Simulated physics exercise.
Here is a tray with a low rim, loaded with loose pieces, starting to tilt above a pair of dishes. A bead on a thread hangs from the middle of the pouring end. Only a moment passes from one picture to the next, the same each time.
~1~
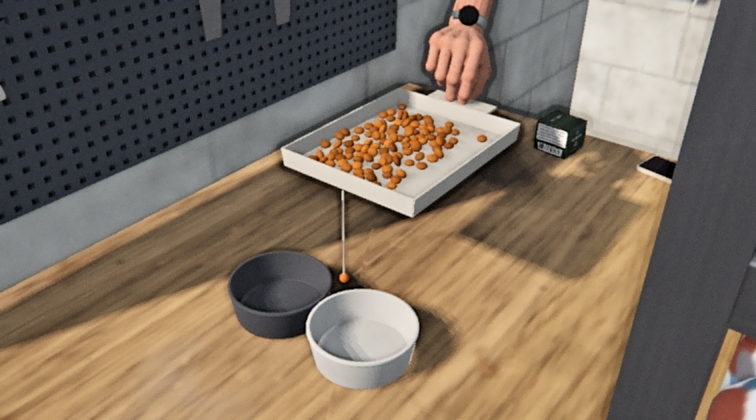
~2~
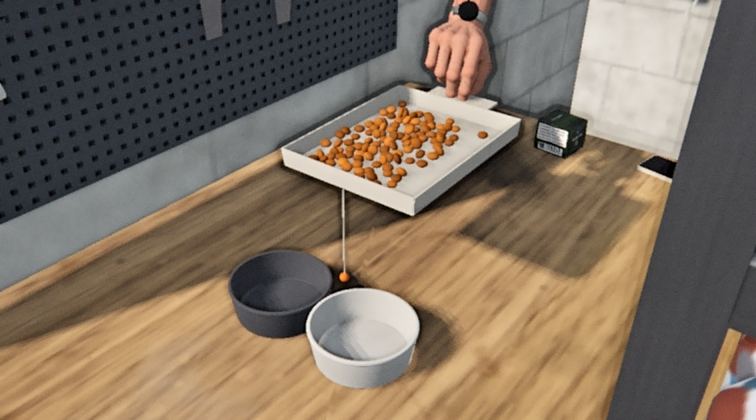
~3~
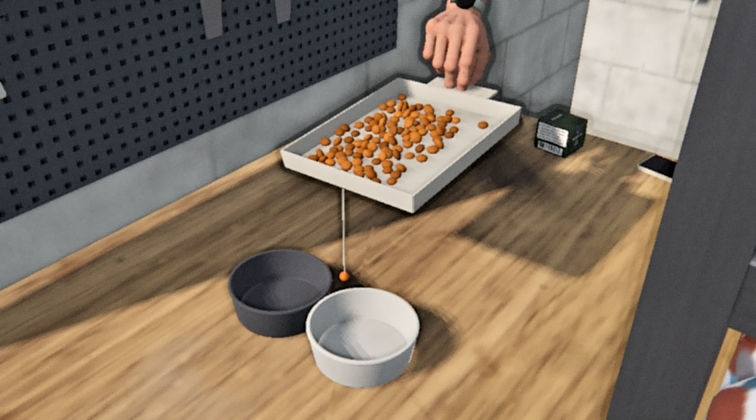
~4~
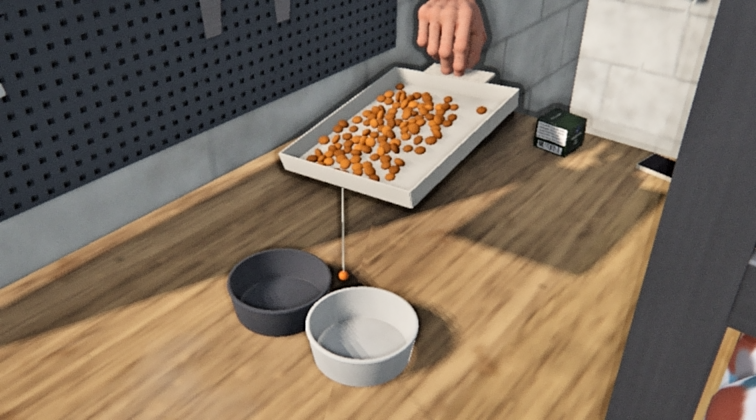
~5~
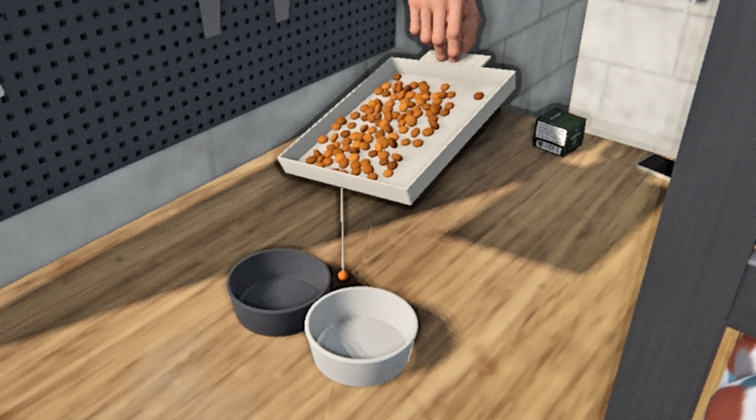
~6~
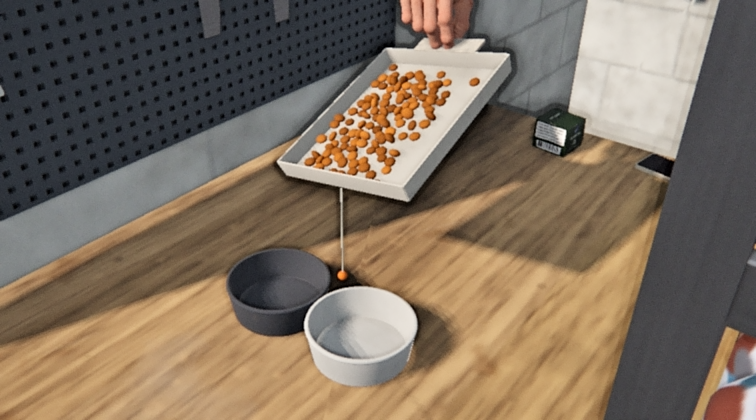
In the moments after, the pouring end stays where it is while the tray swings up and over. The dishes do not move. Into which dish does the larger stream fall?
The left-hand one ends fuller.
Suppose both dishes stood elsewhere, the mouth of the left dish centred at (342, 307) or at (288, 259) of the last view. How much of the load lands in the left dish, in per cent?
About 0 and 100 per cent.
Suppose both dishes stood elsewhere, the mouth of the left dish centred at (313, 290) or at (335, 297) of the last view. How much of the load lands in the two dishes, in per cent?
Roughly 40 per cent, and 0 per cent.
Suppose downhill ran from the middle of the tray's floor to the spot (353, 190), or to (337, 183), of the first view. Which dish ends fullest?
The first try: The right one. The second: The left one.
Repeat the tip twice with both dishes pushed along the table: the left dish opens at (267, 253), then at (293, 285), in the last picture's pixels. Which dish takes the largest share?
At the first place the left one, at the second the left dish.
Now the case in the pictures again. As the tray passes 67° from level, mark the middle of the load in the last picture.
At about (319, 144).
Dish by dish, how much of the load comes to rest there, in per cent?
Left dish: 100 %, right dish: 0 %.
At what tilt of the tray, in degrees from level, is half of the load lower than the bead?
At some 100 degrees.
Soon, tray tipped steeply; all on the tray.
A while on, tray tipped past a quarter turn; about a quarter on the tray; about half in the left dish; a stray few outside both; a small part in the air.
Towards the end, tray tipped past a quarter turn; nearly all in the left dish; a small part outside both.
Finally, tray tipped past a quarter turn; none in the right dish; nearly all in the left dish; a small part outside both.
